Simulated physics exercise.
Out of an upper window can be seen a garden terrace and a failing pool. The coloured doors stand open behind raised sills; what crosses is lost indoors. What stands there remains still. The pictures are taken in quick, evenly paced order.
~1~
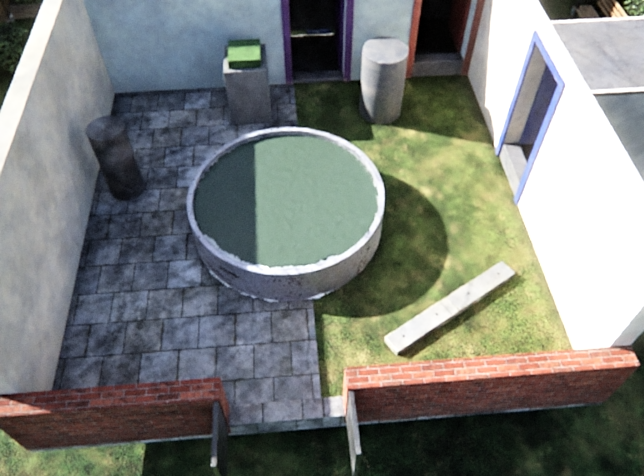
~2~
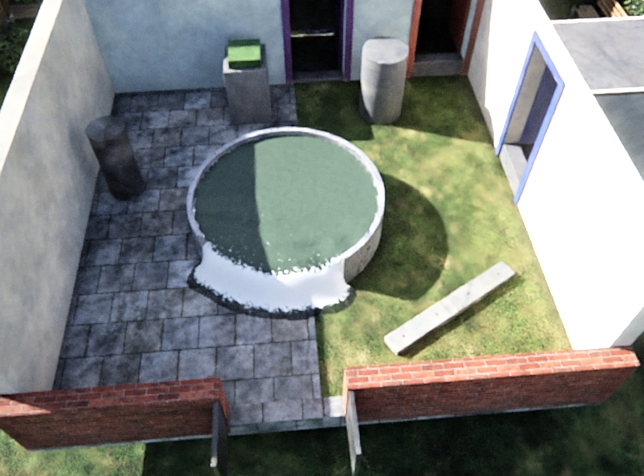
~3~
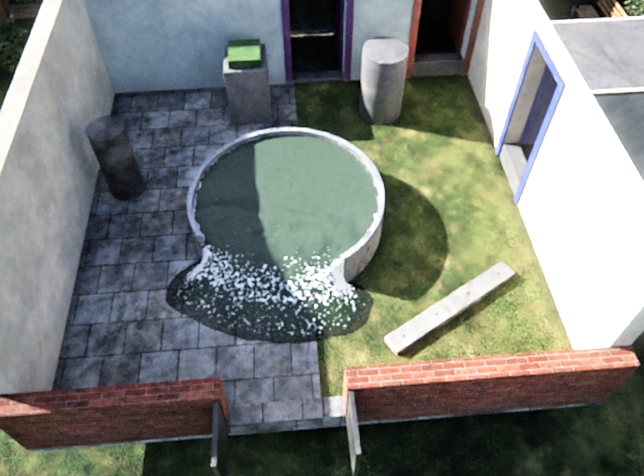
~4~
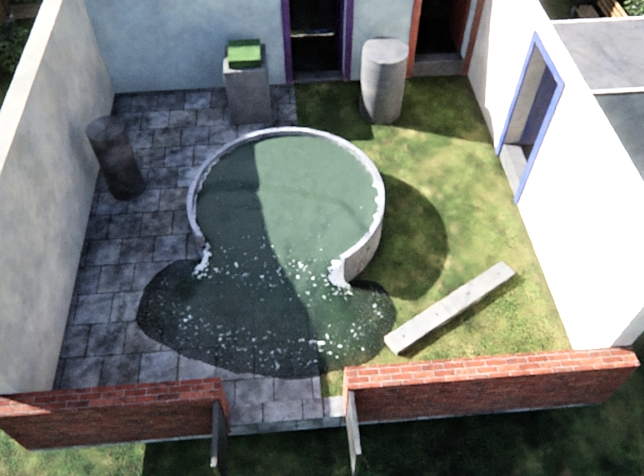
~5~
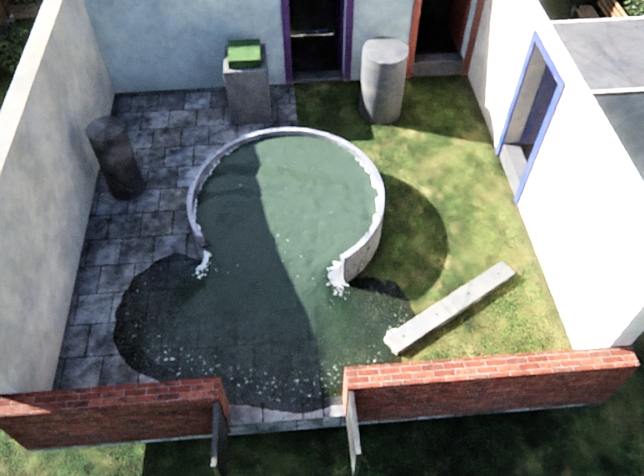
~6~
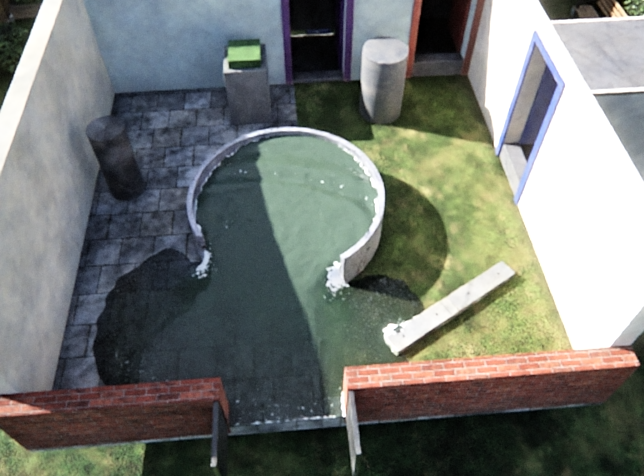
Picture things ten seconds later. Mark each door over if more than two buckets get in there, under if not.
Red door: Under, blue door: Under, purple door: Under.
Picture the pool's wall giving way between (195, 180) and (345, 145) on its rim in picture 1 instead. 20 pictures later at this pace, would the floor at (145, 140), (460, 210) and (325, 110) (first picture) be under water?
Sequence of results: Reached by the flood, missed by the flood, reached by the flood.
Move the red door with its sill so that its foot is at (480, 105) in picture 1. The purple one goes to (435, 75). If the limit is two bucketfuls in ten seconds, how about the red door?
The red one falls short.
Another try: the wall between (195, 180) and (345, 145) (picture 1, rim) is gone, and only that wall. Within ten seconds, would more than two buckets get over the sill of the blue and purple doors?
Well, the blue one comes up short, and the purple one crosses the threshold too.
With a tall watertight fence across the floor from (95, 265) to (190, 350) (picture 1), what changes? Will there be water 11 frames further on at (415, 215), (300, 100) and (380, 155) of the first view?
Spared, spared, then spared.
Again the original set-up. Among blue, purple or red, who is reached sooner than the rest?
The purple one.
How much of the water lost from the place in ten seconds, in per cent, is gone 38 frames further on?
Share gone by then: About 85 %.
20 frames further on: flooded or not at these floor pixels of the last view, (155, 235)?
Submerged.
A moment on, water covers 25 % of the floor; the red door not reached, the blue door not reached, the purple door not reached.
Next, water covers 30 % of the floor; the red door not reached, the blue door not reached, the purple door not reached.
Then, water covers 45 % of the floor; the red door not reached, the blue door not reached, the purple door not reached.
Later, water covers 70 % of the floor; the red door not reached, the blue door not reached, the purple door not reached.
In the end, water covers 90 % of the floor; the red door not reached, the blue door wet at the sill, nothing in, the purple door wet at the sill, nothing in.
